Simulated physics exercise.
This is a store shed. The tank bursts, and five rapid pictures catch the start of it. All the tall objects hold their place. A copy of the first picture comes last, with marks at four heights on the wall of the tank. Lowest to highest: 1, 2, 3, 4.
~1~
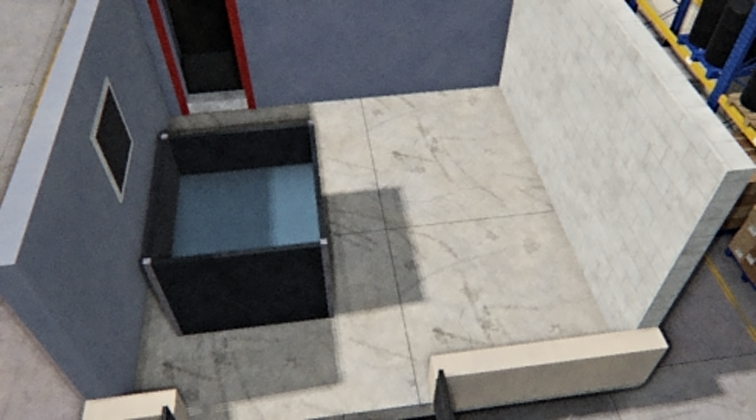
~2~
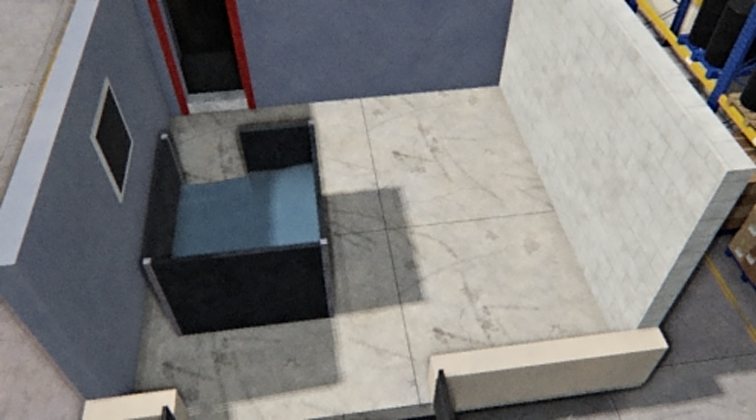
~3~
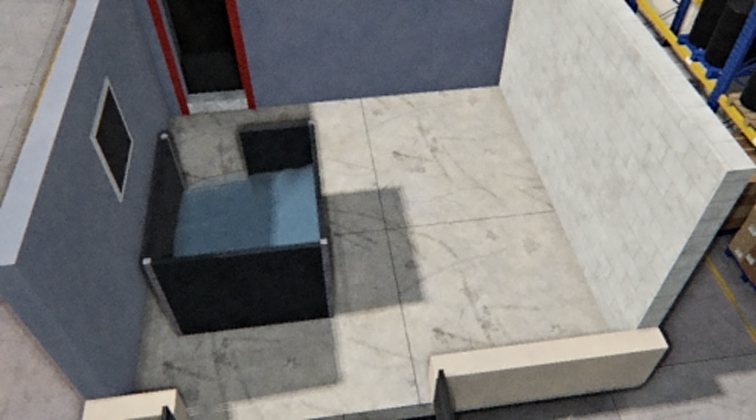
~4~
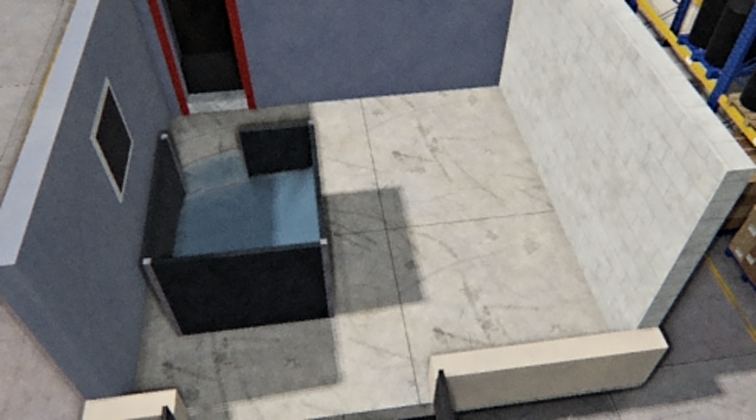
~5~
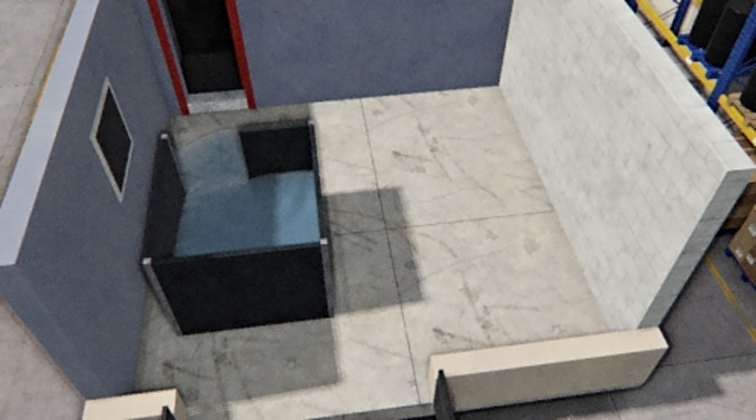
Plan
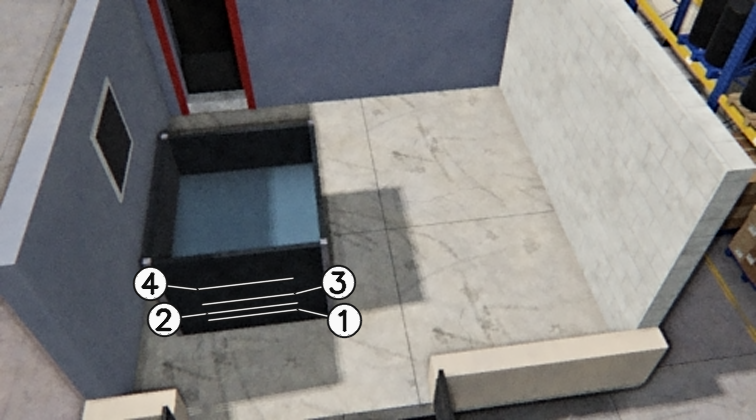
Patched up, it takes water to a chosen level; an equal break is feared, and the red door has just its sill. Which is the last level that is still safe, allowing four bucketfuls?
Take 2.
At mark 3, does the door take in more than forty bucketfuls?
No, less.
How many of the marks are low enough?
Two of them.
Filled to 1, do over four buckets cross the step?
No, not at all.
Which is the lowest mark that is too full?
3 it is.
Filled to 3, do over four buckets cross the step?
Yes, that goes wrong.
In white, 1 at (253, 314); 2 at (252, 308); 3 at (249, 299); 4 at (245, 283); from the bottom up 1, 2, 3, 4.
With 1, nothing gets over.
With 2, a bucket or two gets in.
With 3, about 12 bucketfuls get in.
With 4, dozens of bucketfuls pour in.
